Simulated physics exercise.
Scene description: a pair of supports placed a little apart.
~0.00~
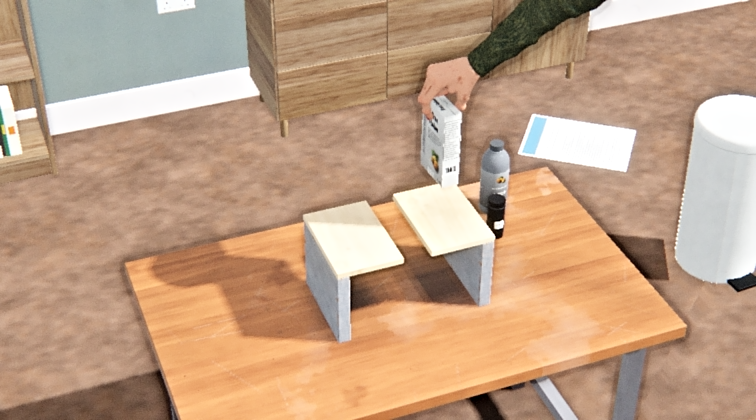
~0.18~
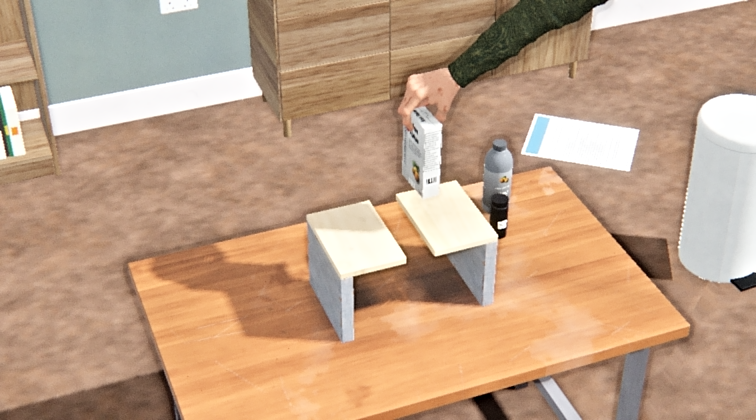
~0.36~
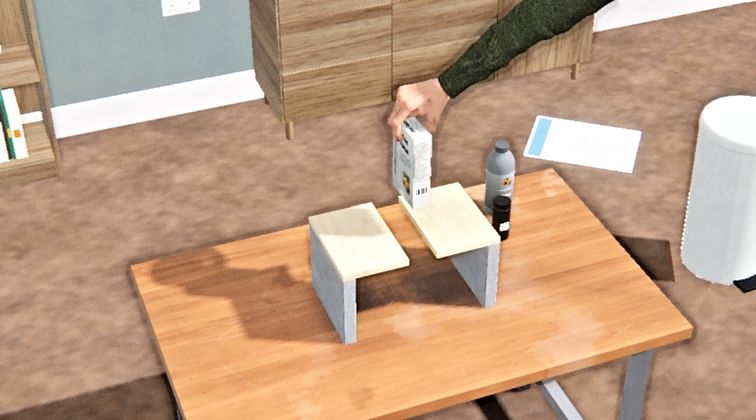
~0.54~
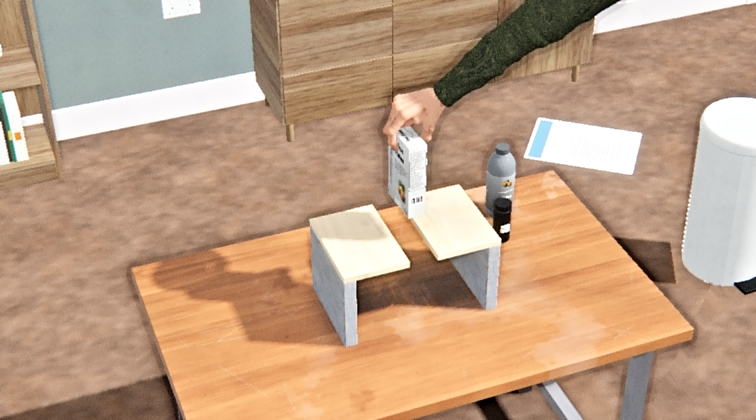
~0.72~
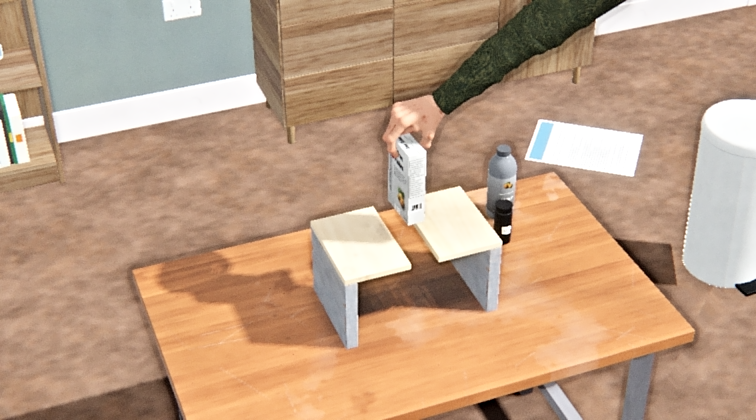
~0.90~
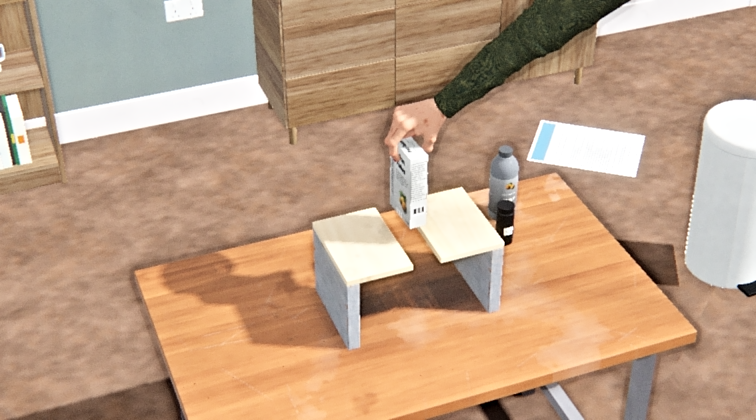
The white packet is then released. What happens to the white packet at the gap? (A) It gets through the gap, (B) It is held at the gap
(A) It gets through the gap.
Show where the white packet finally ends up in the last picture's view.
The object ends up somewhere near (408, 269).
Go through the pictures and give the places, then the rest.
The first frame shows being brought over the gap; white packet (441, 139); black shaker (496, 217).
The second frame shows being brought over the gap; white packet (422, 151); black shaker (499, 216).
The third frame shows being brought over the gap; white packet (411, 161); black shaker (501, 218).
The fourth frame shows being brought over the gap; white packet (407, 170); black shaker (502, 220).
The fifth frame shows being brought over the gap; white packet (406, 177); black shaker (503, 222).
The sixth frame shows poised above the slot; white packet (408, 180); black shaker (505, 223).
Around 1.20 s, white packet displaced well along near (408, 249).
Around 1.30 s, white packet displaced well along near (408, 261).
Around 1.50 s, white packet displaced well along near (408, 269).
Finally (3.5 s), moved from the start, white packet; the other 2 still in place. Final places as the last picture's camera would see them, white packet near (408, 269). The packet reaches the table.
